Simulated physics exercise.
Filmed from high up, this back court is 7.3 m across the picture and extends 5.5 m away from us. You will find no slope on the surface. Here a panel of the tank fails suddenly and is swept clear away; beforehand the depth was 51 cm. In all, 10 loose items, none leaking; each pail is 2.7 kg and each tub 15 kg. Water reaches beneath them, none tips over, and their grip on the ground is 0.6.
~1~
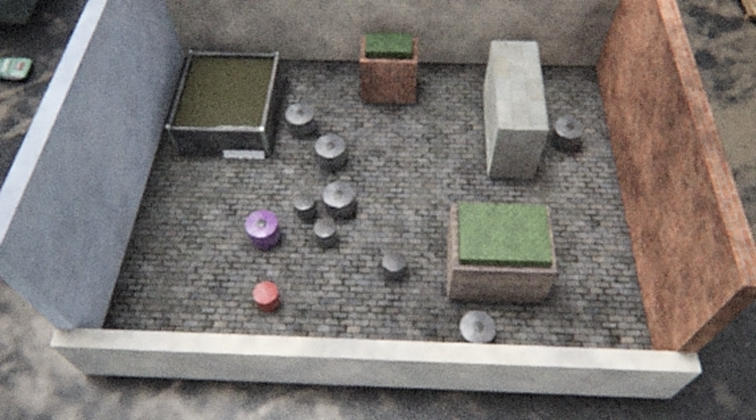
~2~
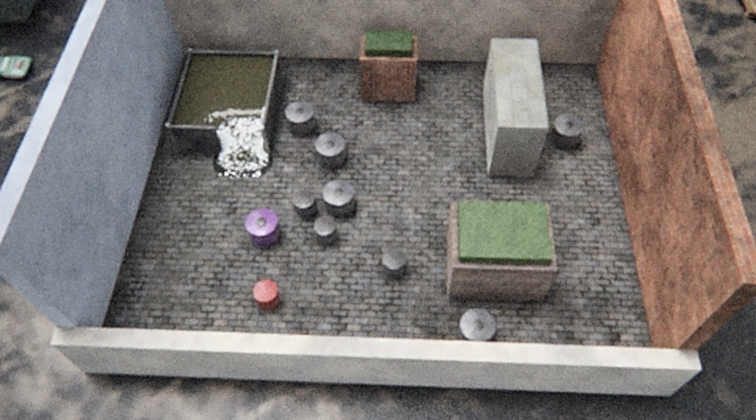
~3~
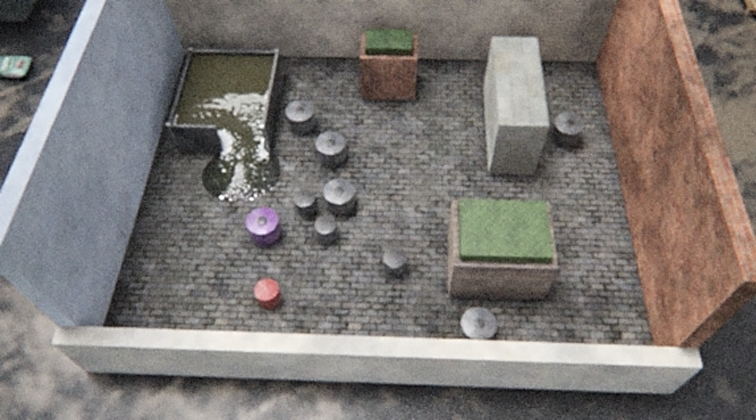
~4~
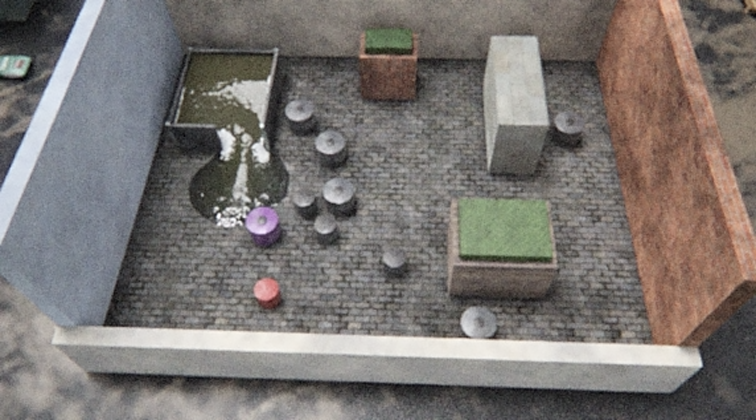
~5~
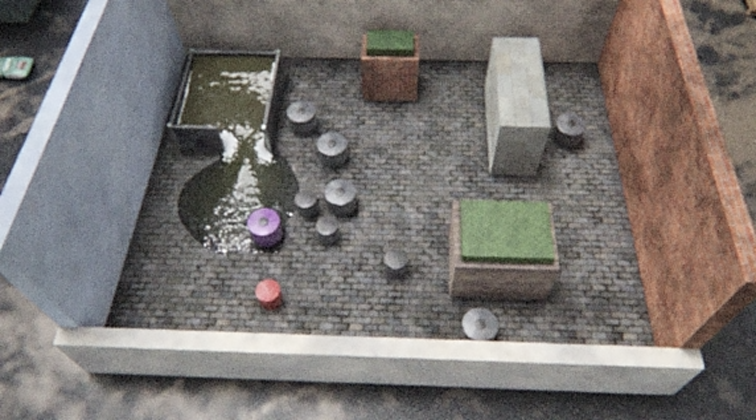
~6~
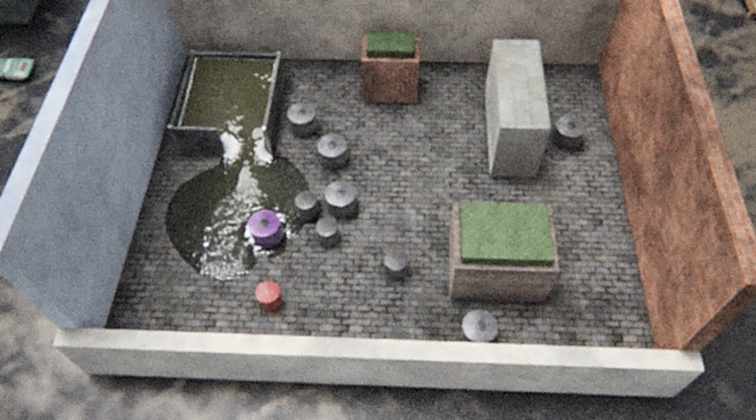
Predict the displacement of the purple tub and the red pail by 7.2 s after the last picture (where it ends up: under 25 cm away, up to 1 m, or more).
In the end the purple tub drifts well away, the red pail drifts well away.
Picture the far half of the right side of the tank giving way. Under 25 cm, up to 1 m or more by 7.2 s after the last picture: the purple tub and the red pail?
Outcome - purple tub: No real movement, red pail: No real movement.
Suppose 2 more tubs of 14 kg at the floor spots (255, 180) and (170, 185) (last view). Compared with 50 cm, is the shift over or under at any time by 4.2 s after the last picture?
Respectively: Outside the limit and inside the limit.
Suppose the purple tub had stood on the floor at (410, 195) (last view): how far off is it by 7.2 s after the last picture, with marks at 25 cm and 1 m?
Outcome: It sits still.
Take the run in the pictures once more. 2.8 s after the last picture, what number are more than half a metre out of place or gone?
Tally: 4.
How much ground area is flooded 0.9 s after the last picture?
Near 11.0 m2 in all.
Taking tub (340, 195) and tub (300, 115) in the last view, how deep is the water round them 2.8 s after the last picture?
I'd put it at 2 cm and 0 cm respectively.
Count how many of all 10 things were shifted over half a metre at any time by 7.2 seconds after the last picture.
The tally stands at 5.
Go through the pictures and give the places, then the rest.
In the first frame, the purple tub at (261, 224) rests on the ground; the red pail at (265, 293), on the bottom; water covers 2.2 m2; 0 of 10 have shifted.
In the second frame, the purple tub at (261, 222) rests on the ground; the red pail at (265, 291) rests on the ground; 2.6 m2 under water; 0 of 10 have shifted.
In the third frame, the purple tub at (262, 221), on the bottom; the red pail at (266, 290) rests on the ground; 3.1 m2 under water; 0 of 10 have shifted.
In the fourth frame, the purple tub at (262, 220) rests on the ground; the red pail at (266, 289), on the bottom; 3.8 m2 under water; 0 of 10 have shifted.
In the fifth frame, the purple tub at (264, 222) rests on the ground; the red pail at (268, 290) rests on the ground; 4.5 m2 under water; 0 of 10 have shifted.
In the sixth frame, the purple tub at (264, 223), on the bottom; the red pail at (268, 292), on the bottom; 5.4 m2 under water; 0 of 10 have shifted.
Then, 0.9 s after the last picture the purple tub is near (274, 261), 0.6 m from its start, aground; the red pail is near (268, 292), 0.0 m from its start, aground; 0 afloat.
Then, 2.8 s after the last picture the purple tub is near (285, 293), 1.2 m from its start, aground; the red pail is near (325, 306), 0.8 m from its start, afloat; 1 afloat.
Then, 4.8 s after the last picture the purple tub is near (303, 305), 1.4 m from its start, aground; the red pail is near (401, 287), 1.8 m from its start, afloat; 2 afloat.
Then, 7.2 s after the last picture the purple tub is near (303, 305), 1.4 m from its start, aground; the red pail is near (440, 213), 2.7 m from its start, aground; 2 afloat.
